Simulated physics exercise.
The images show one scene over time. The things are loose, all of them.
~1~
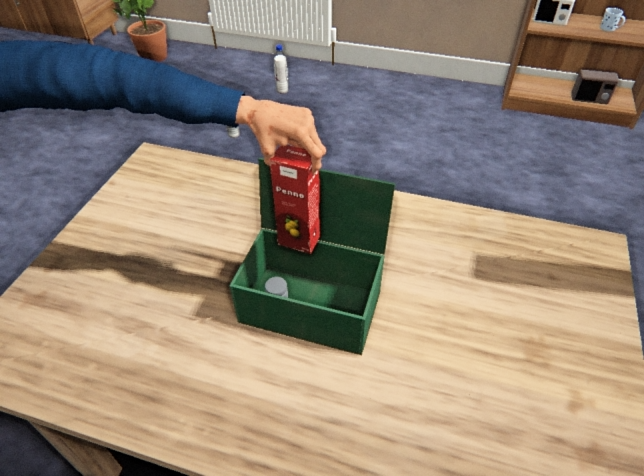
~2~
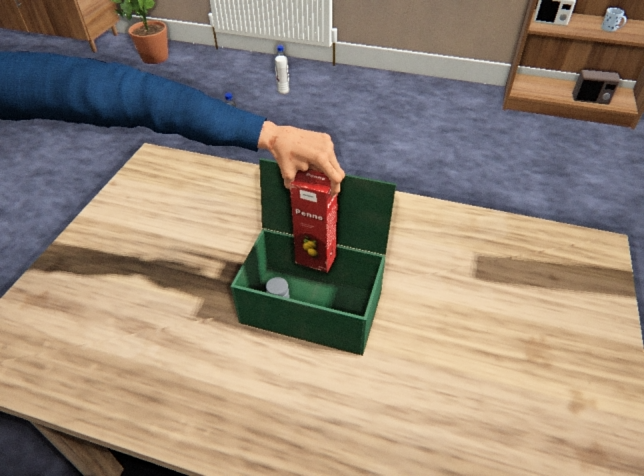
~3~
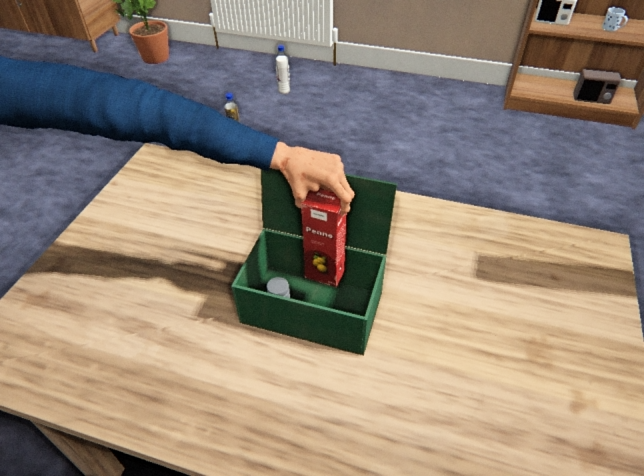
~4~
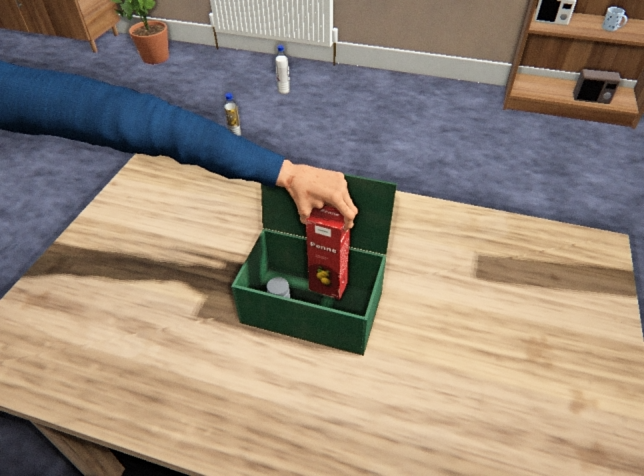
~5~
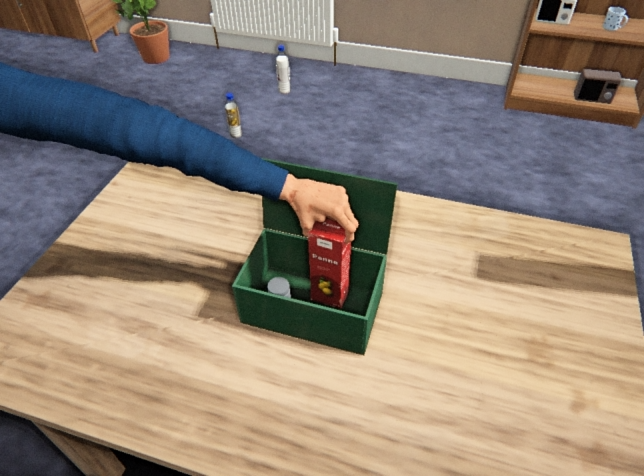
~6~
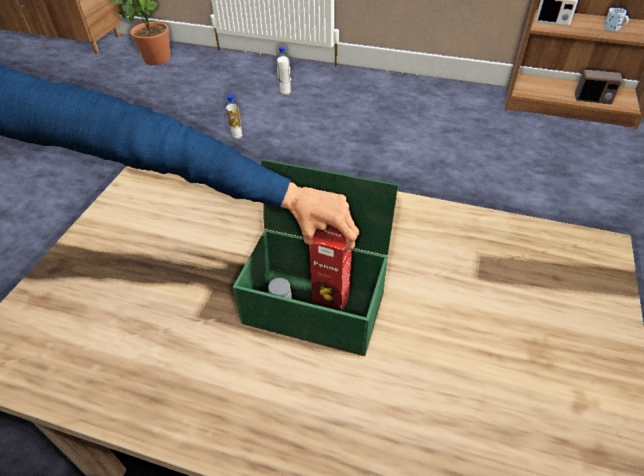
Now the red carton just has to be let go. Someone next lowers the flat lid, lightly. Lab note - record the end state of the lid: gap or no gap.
The box is going to remain unclosed.
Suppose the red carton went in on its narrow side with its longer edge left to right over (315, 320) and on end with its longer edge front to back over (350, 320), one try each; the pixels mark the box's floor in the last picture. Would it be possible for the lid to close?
Try one: Lid goes down; try two: Lid stays raised.
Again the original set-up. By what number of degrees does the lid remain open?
Close to 25 degrees.
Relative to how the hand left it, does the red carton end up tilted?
Simply put, it gets tilted.
Then, 1.30 s on from there, lid 78° above the rim.
Then, 1.90 s on from there, lid 43° above the rim; red carton turned 19° from how it was put near (324, 283).
Then, 3.10 s on from there, lid 24° above the rim; red carton turned 42° from how it was put near (319, 290).
In the end, lid 23° above the rim; toppled in the box, red carton; grey shaker unmoved. At the end, from the last picture's camera, red carton near (320, 288).
